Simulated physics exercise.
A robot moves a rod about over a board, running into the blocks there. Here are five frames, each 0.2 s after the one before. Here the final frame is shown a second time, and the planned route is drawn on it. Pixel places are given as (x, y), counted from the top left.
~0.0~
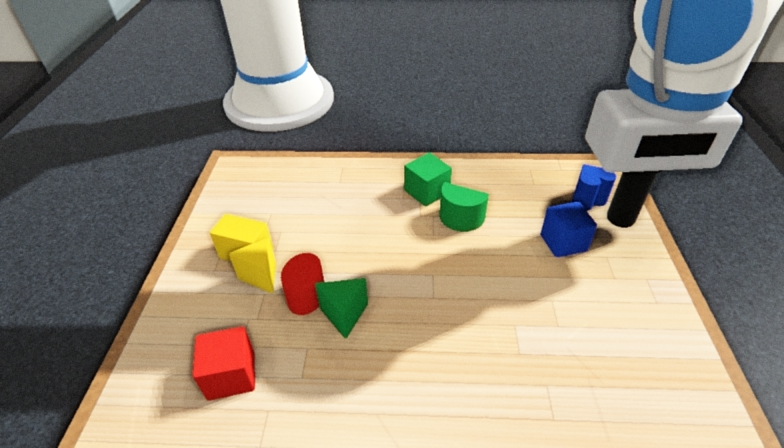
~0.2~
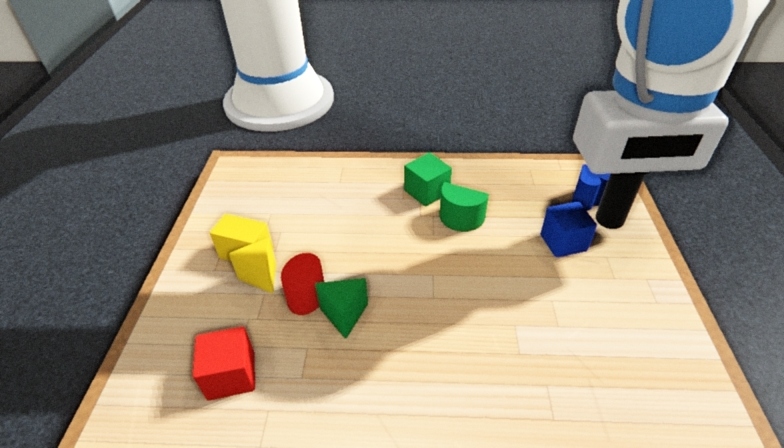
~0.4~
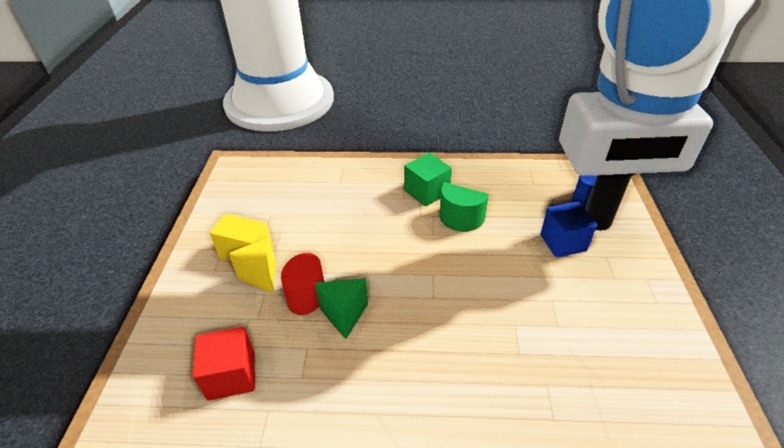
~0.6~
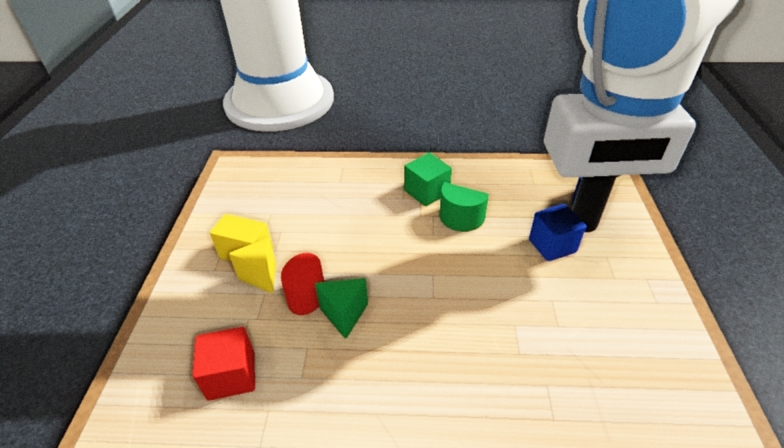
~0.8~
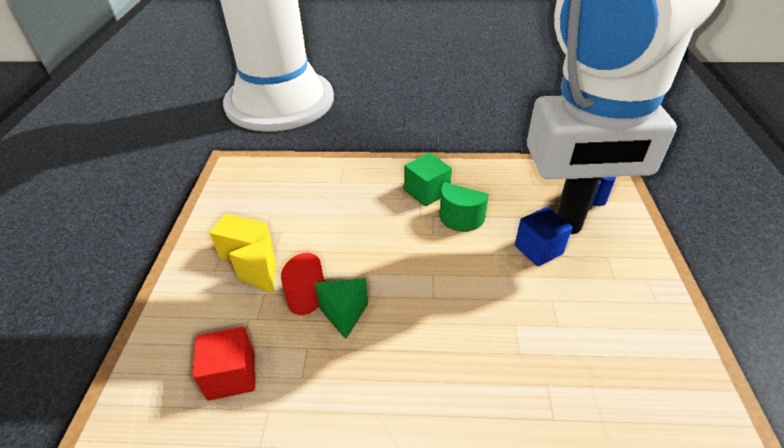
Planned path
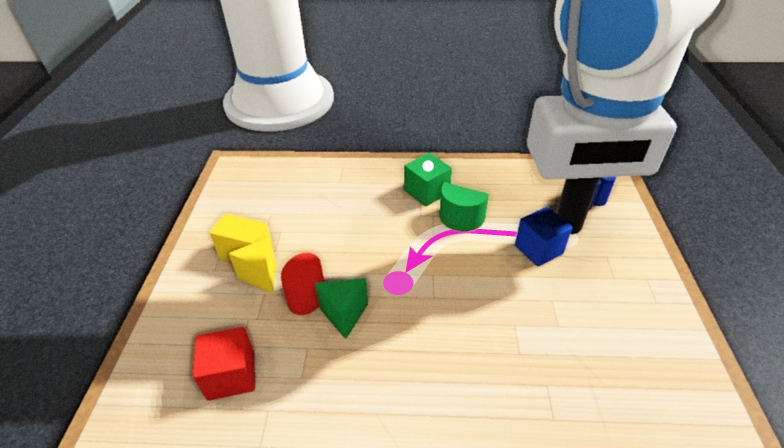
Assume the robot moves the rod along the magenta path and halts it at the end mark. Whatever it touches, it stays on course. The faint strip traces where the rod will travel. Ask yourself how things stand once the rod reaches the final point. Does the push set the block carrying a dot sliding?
The answer is yes.
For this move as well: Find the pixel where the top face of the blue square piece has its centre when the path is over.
The point I'd pick in the picture is (518, 231).
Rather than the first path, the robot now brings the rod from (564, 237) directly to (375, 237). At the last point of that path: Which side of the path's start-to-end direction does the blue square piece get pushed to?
Its shift is leftward.
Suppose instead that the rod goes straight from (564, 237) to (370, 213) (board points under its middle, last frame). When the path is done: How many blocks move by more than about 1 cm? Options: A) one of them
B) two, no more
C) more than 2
Choice B: Two, no more.
Path on the board, from (564, 237) over (496, 233) and (434, 239) to (398, 283); the dot is on the green square piece.
What follows on the original path. One third of the way, rod at (498, 222); blue square piece at (518, 231), turned 50° anticlockwise.
Two thirds of the way, rod at (434, 229); green square piece at (421, 162), turned 30° clockwise; green half-round block at (419, 190), turned 30° clockwise; blue square piece at (518, 231), turned 50° anticlockwise.
At the end, rod at (398, 272); green triangular piece in place; green square piece at (421, 162), turned 30° clockwise; green half-round block at (419, 190), turned 30° clockwise; blue square piece at (518, 231), turned 50° anticlockwise.
